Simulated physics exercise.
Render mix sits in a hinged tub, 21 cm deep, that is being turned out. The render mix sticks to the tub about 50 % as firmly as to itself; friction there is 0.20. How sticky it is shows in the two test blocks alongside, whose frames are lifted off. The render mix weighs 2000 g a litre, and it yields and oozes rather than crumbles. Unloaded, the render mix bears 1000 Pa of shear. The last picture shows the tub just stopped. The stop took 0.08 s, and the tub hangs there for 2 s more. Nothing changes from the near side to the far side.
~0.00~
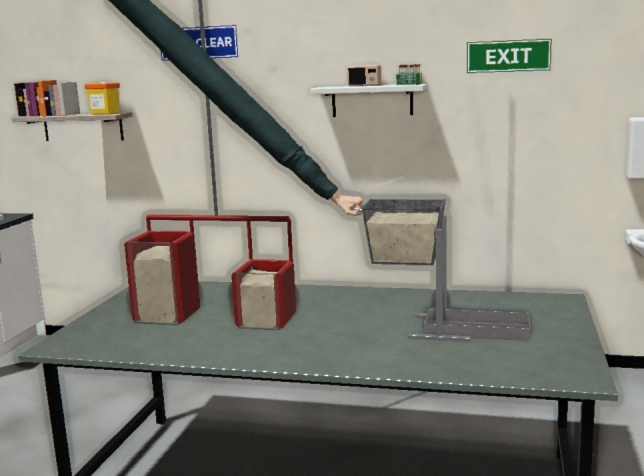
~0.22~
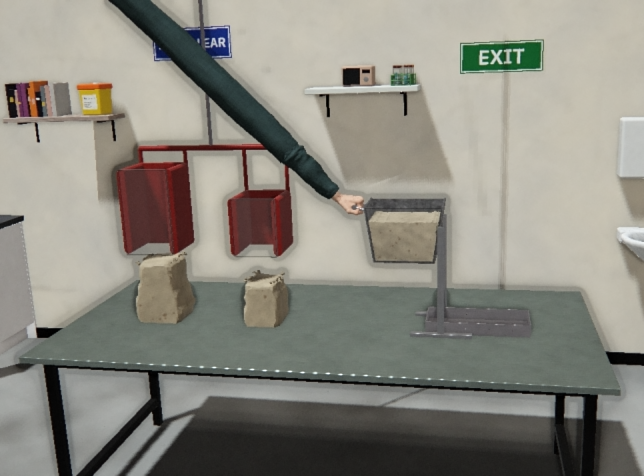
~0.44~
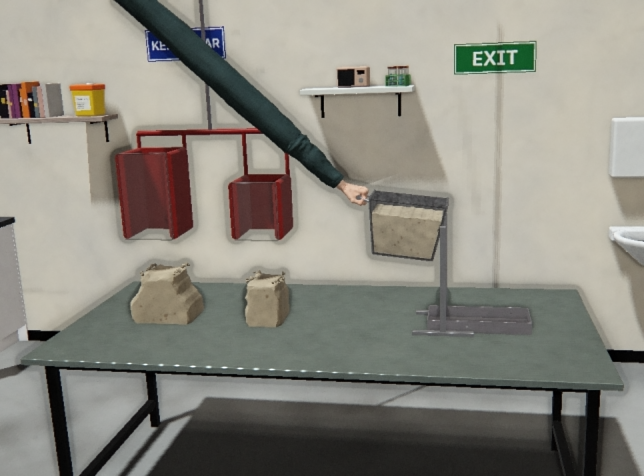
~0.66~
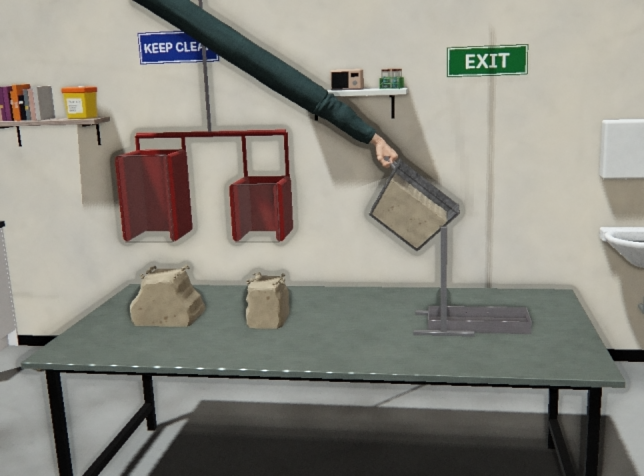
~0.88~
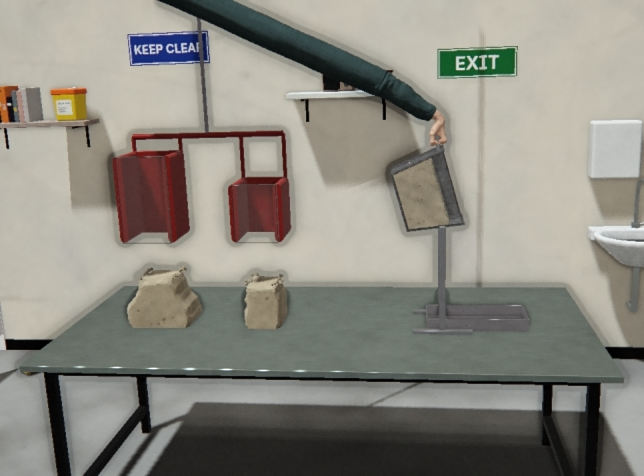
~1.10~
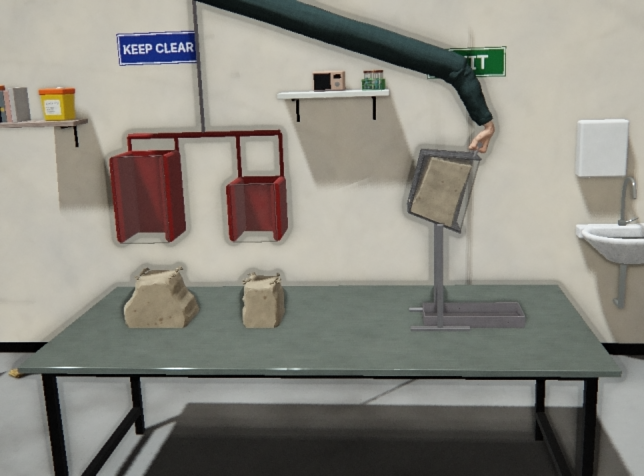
Red moulds lifting off two beige blocks, the taller left one slumping, before a green-sleeved arm turns a filled tub clockwise.
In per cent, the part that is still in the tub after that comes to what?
Close to 0 per cent.
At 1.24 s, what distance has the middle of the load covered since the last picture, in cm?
Some 9 cm.
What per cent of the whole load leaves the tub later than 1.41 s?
Near 20 %.
After 1.24 s, the tub is at 104 degrees and holds 75 %.
After 1.41 s, the tub is at 104 degrees and holds 22 %.
After 1.58 s, the tub is at 104 degrees and holds 0 %.
After 1.75 s, the tub is at 104 degrees and holds 0 %.
After 3.10 s, the tub is at 104 degrees and holds 0 %.
